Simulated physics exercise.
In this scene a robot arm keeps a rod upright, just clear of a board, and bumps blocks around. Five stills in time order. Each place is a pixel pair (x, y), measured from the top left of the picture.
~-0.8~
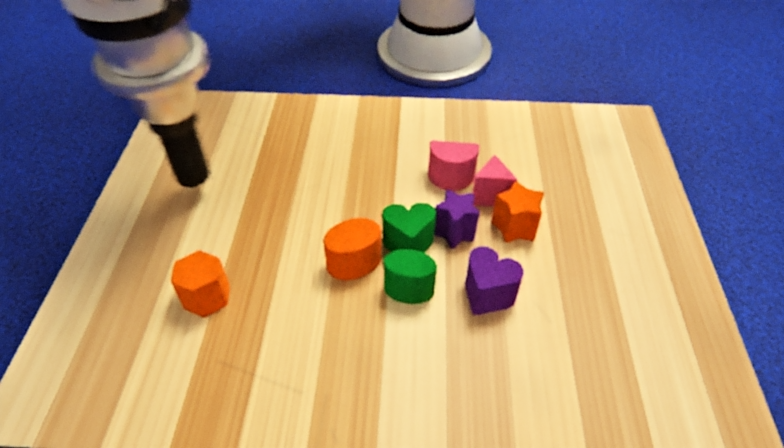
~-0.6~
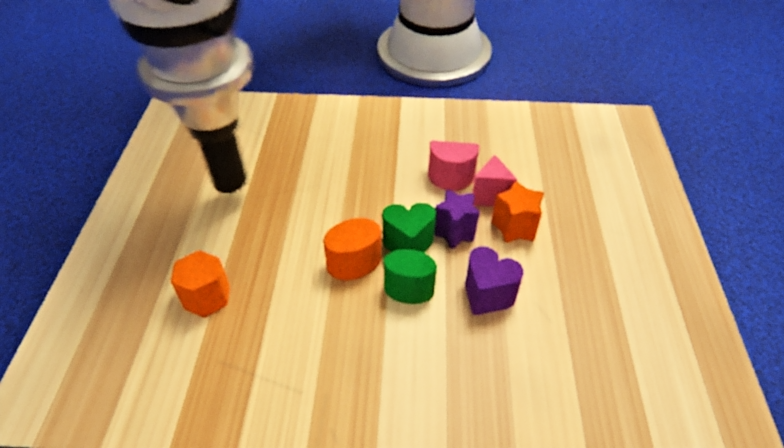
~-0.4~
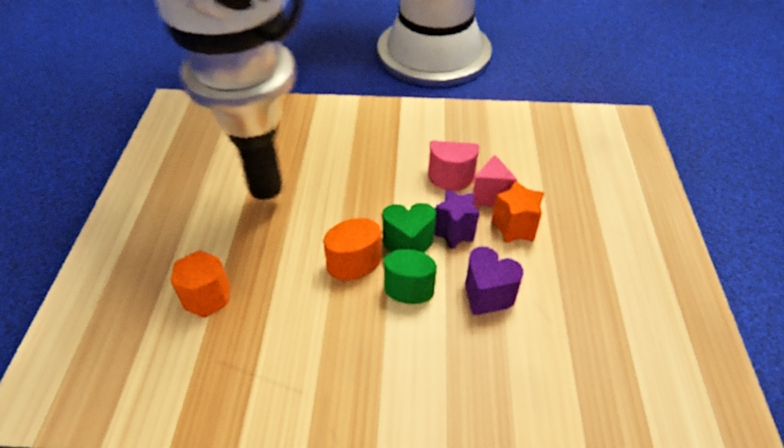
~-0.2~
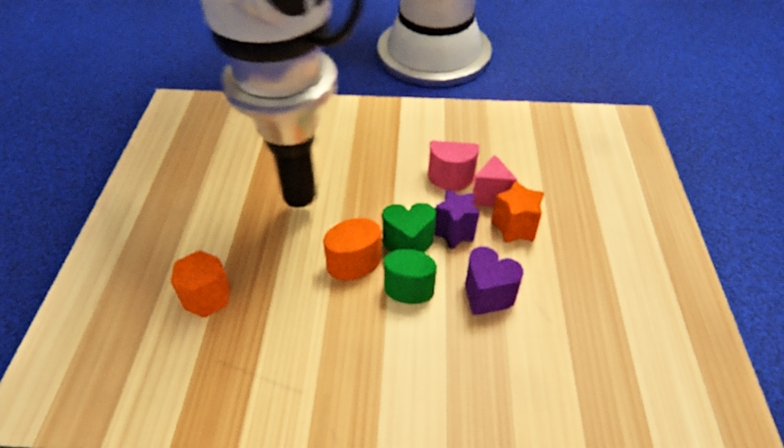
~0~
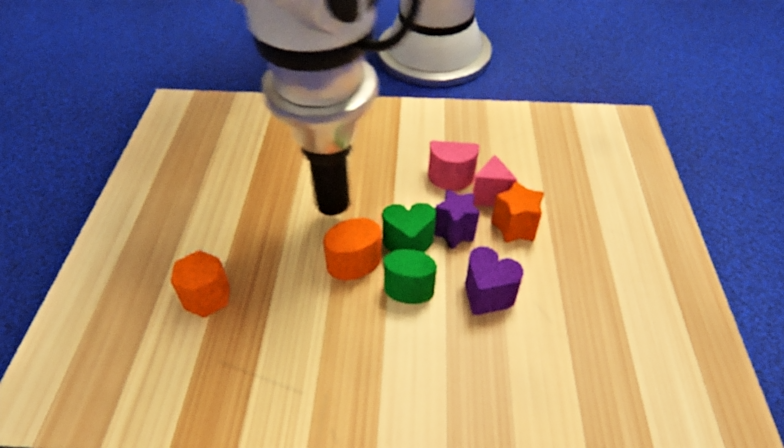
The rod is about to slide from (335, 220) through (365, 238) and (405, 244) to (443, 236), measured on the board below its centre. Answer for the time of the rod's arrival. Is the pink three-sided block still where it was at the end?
Yes
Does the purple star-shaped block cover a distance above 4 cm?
I expect not.
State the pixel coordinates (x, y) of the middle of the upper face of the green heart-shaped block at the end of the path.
(487, 228)
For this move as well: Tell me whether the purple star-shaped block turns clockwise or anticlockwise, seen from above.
Seen from above, counterclockwise.
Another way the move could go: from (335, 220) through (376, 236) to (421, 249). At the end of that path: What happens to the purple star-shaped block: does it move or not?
It is carried off its spot.
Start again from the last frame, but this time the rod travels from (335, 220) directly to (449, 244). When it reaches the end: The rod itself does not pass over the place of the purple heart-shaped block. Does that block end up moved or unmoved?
It is carried off its spot.
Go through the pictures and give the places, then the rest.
Lower end of the rod at (194, 177), tops of blocks, orange elliptical block at (352, 234), green heart-shaped block at (410, 216), purple star-shaped block at (458, 204), pink three-sided block at (496, 169), in the first picture.
Rod at (231, 183), blocks as before, in the second picture.
Rod at (266, 189), blocks as before, in the third picture.
Rod at (300, 196), blocks as before, in the fourth picture.
Rod at (333, 204), orange elliptical block at (352, 234), green heart-shaped block at (410, 216), purple star-shaped block at (458, 204), pink three-sided block at (496, 169), in the fifth picture.
What follows on the original path. One third of the way, rod at (366, 223); orange elliptical block at (359, 241), turned 25° clockwise.
Two thirds of the way, rod at (406, 229); orange elliptical block at (362, 243), turned 40° clockwise; green heart-shaped block at (454, 222); purple star-shaped block at (482, 200).
At the end, rod at (445, 221); orange elliptical block at (362, 243), turned 40° clockwise; green heart-shaped block at (487, 228), turned 40° clockwise; purple star-shaped block at (488, 198), turned 25° anticlockwise; pink three-sided block not moved.
